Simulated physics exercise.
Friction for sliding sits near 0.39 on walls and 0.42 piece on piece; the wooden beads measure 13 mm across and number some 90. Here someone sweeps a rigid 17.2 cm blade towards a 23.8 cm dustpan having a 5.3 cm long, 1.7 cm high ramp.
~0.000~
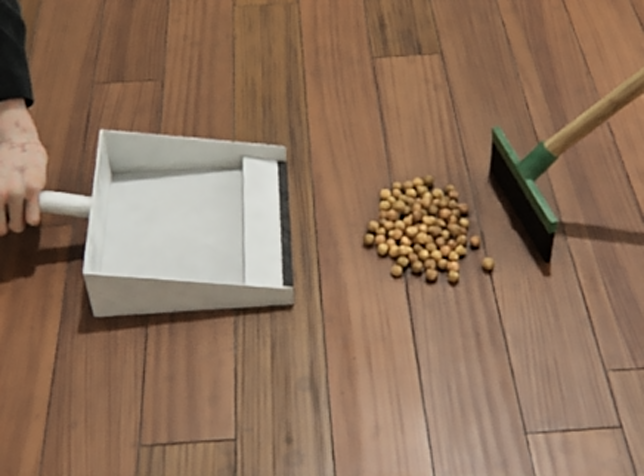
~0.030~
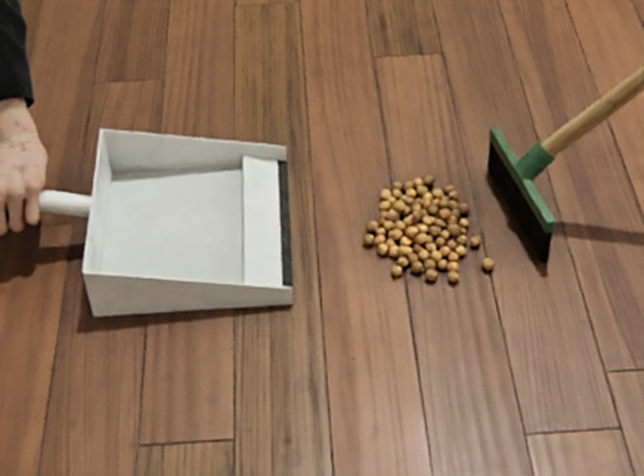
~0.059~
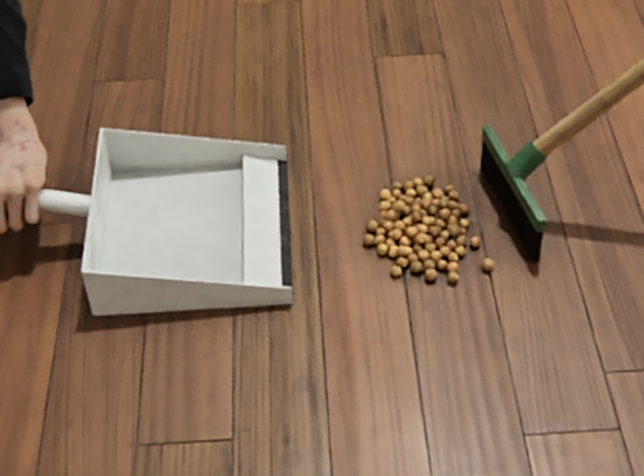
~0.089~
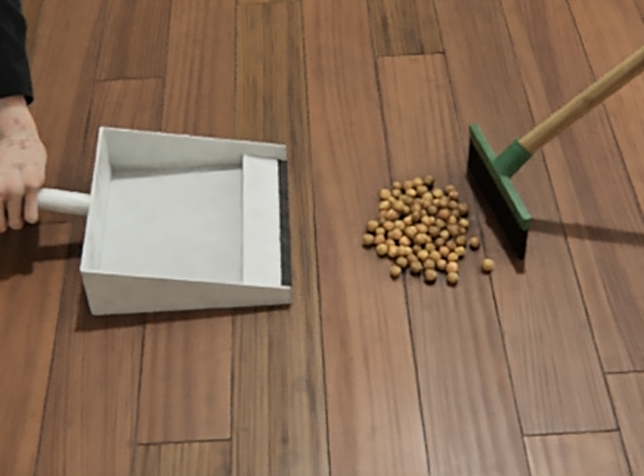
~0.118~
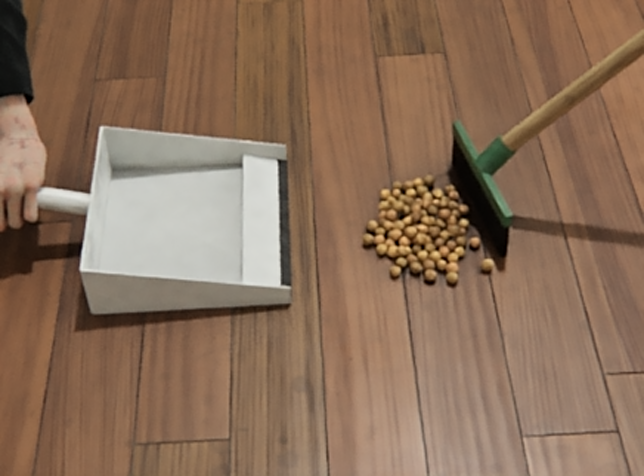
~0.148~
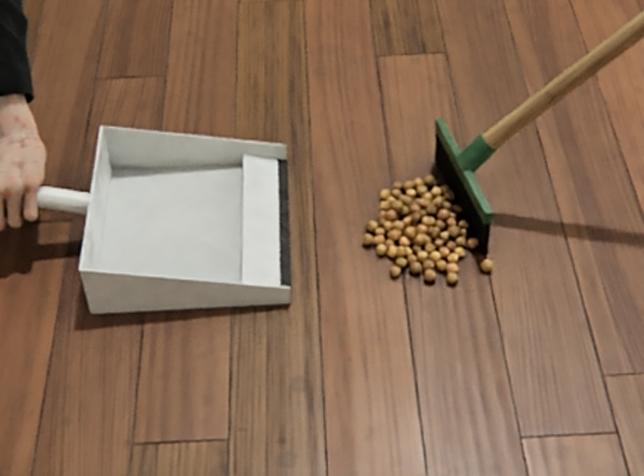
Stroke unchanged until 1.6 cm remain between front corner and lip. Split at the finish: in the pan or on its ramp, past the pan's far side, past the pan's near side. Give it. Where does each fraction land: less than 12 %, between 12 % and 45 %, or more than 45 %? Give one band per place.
In the end pan: A moderate fraction, far side: A tiny fraction, near side: A tiny fraction.
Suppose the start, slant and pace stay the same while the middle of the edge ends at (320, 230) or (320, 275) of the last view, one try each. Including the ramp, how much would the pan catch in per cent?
First try around 35 %, second try around 30 %.
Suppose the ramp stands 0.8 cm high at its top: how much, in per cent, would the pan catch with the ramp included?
I'd guess close to 30 per cent.
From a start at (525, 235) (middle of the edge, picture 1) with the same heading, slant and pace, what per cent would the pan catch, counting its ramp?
30 %.
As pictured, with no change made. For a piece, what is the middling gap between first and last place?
That distance is close to 14 cm.
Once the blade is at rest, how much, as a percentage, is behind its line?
Roughly 30 per cent of it.
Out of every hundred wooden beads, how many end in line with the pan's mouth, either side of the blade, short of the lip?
75 per cent.
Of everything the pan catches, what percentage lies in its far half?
I'd put it at around 60 per cent.
After 0.28 s, middle of the blade 11 cm from the lip; 0 % over the lip, far side 0 %, near side 0 %.
After 0.37 s, middle of the blade 5 cm from the lip; 0 % over the lip, far side 0 %, near side 0 %.
Then, at 0.59 s, middle of the blade 3 cm from the lip; 25 % over the lip, far side 0 %, near side 5 %.
By 1.3 s all is still; pan 20 %, far side 0 %, near side 5 %, in front of the lip or behind the blade 75 %.
